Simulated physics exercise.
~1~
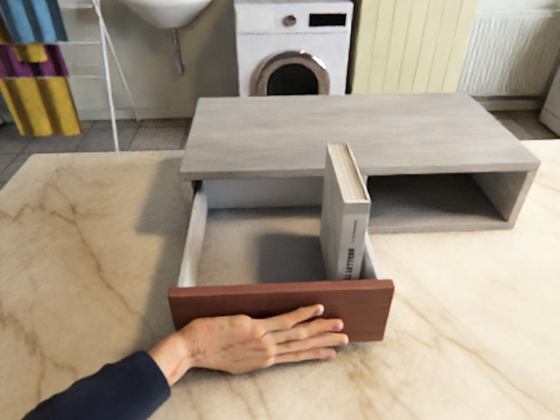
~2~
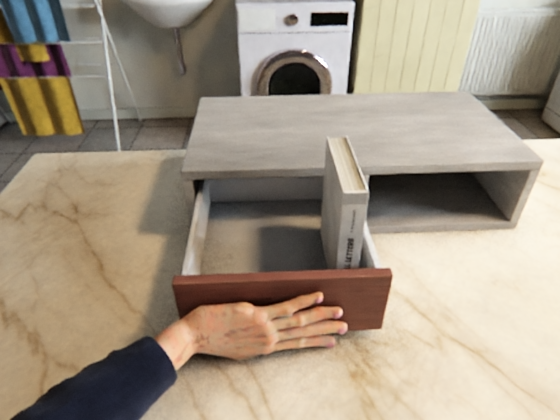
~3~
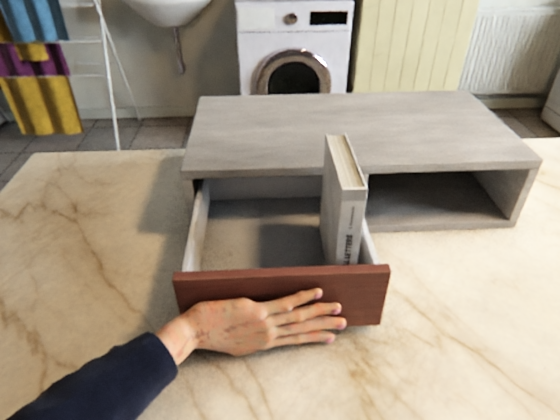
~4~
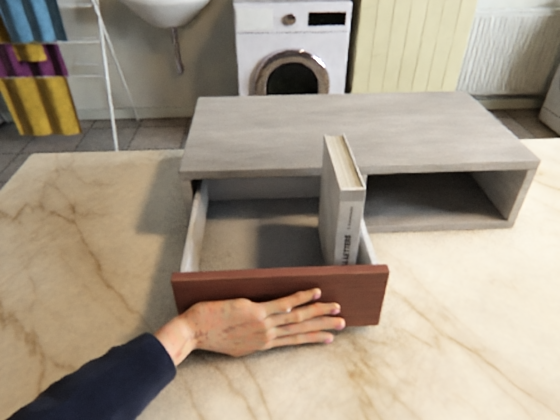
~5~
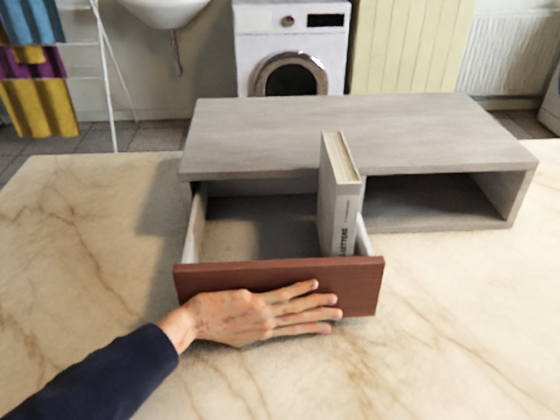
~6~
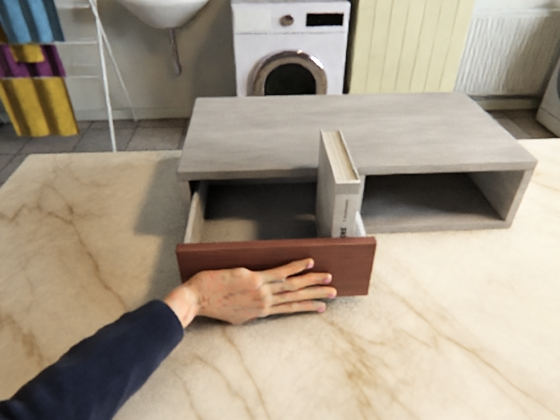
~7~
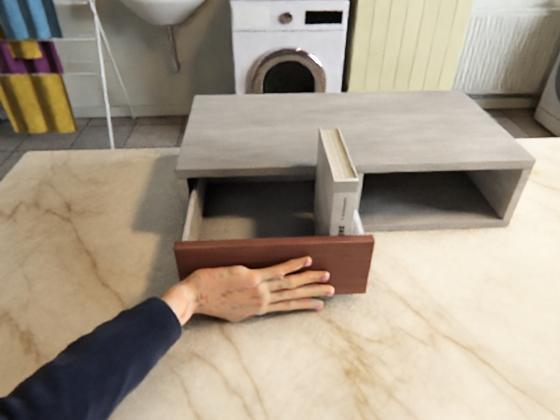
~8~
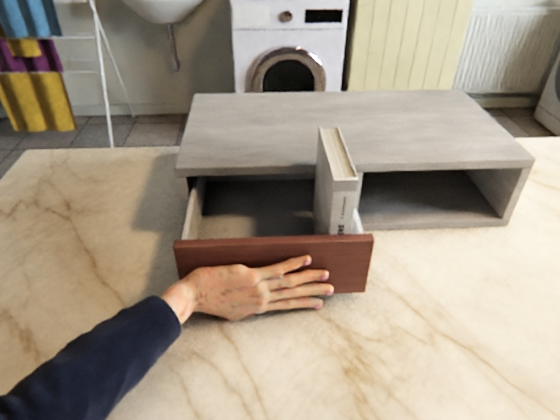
At first, a drawer with a reddish-brown front stands open from a low grey chest on a marble-patterned surface, with a white book upright inside it and a hand resting flat against its front. The hand pushes the drawer slightly inwards, then almost pauses with its fingers spread across the panel. It pushes again, and the drawer slides a little further in, carrying the upright book towards the chest's front edge. The book, taller than the opening, comes up close against the top of the chest. The drawer then stops moving and remains partly open, with the hand still pressed to it.
